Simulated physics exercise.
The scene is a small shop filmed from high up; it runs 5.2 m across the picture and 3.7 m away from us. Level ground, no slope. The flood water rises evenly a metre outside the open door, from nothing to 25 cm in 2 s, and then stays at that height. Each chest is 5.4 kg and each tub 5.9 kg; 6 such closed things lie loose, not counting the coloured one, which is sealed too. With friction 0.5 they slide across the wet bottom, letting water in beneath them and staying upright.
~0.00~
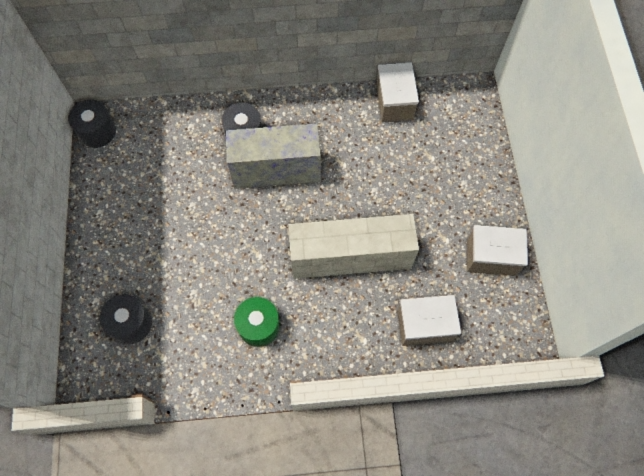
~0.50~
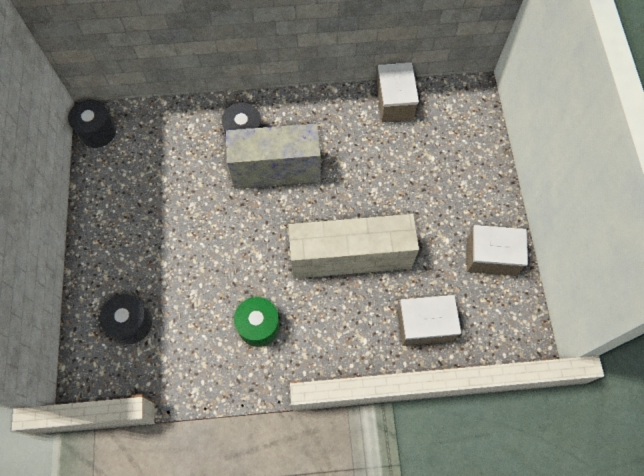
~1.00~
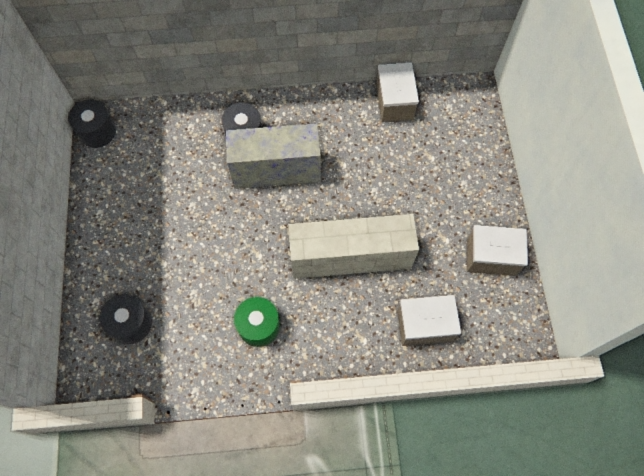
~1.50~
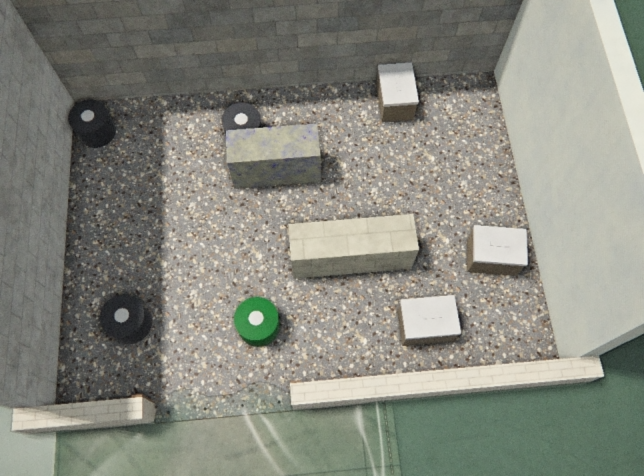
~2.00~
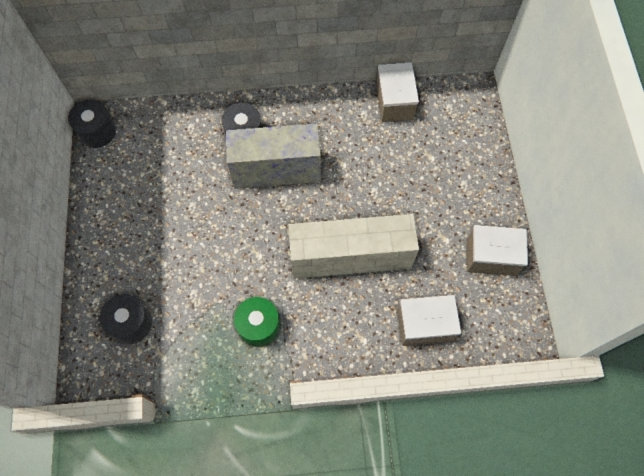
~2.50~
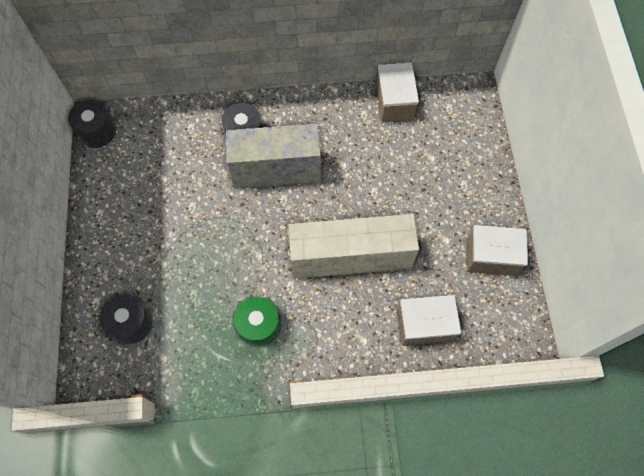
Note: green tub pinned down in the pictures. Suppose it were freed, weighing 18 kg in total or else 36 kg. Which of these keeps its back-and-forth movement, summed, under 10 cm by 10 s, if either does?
Neither does.
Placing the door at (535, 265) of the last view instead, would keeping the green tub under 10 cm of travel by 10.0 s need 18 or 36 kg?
Lab note: Upper mass required.
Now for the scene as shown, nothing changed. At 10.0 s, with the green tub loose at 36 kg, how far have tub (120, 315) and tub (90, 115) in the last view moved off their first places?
30 cm and 300 cm respectively.
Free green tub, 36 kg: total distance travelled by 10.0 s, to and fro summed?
30 cm or so in all.
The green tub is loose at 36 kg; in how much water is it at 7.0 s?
Depth: Approx. 9 cm.
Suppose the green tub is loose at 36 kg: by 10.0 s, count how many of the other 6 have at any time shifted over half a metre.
That adds up to 6.
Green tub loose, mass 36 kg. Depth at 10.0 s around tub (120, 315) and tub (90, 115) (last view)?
6 and 9 cm.
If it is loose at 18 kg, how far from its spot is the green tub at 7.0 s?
I'd put it at roughly 140 cm.
After 3.5 s the green tub would be 75 cm from its start with 18 kg and 27 cm from its start with 36 kg; 8 cm of water round it then.
After 4.5 s the green tub would be 143 cm from its start with 18 kg and 30 cm from its start with 36 kg; 8 cm of water round it then.
After 7.0 s the green tub would be 143 cm from its start with 18 kg and 30 cm from its start with 36 kg; 9 cm of water round it then.
After 10.0 s the green tub would be 143 cm from its start with 18 kg and 30 cm from its start with 36 kg; 9 cm of water round it then.
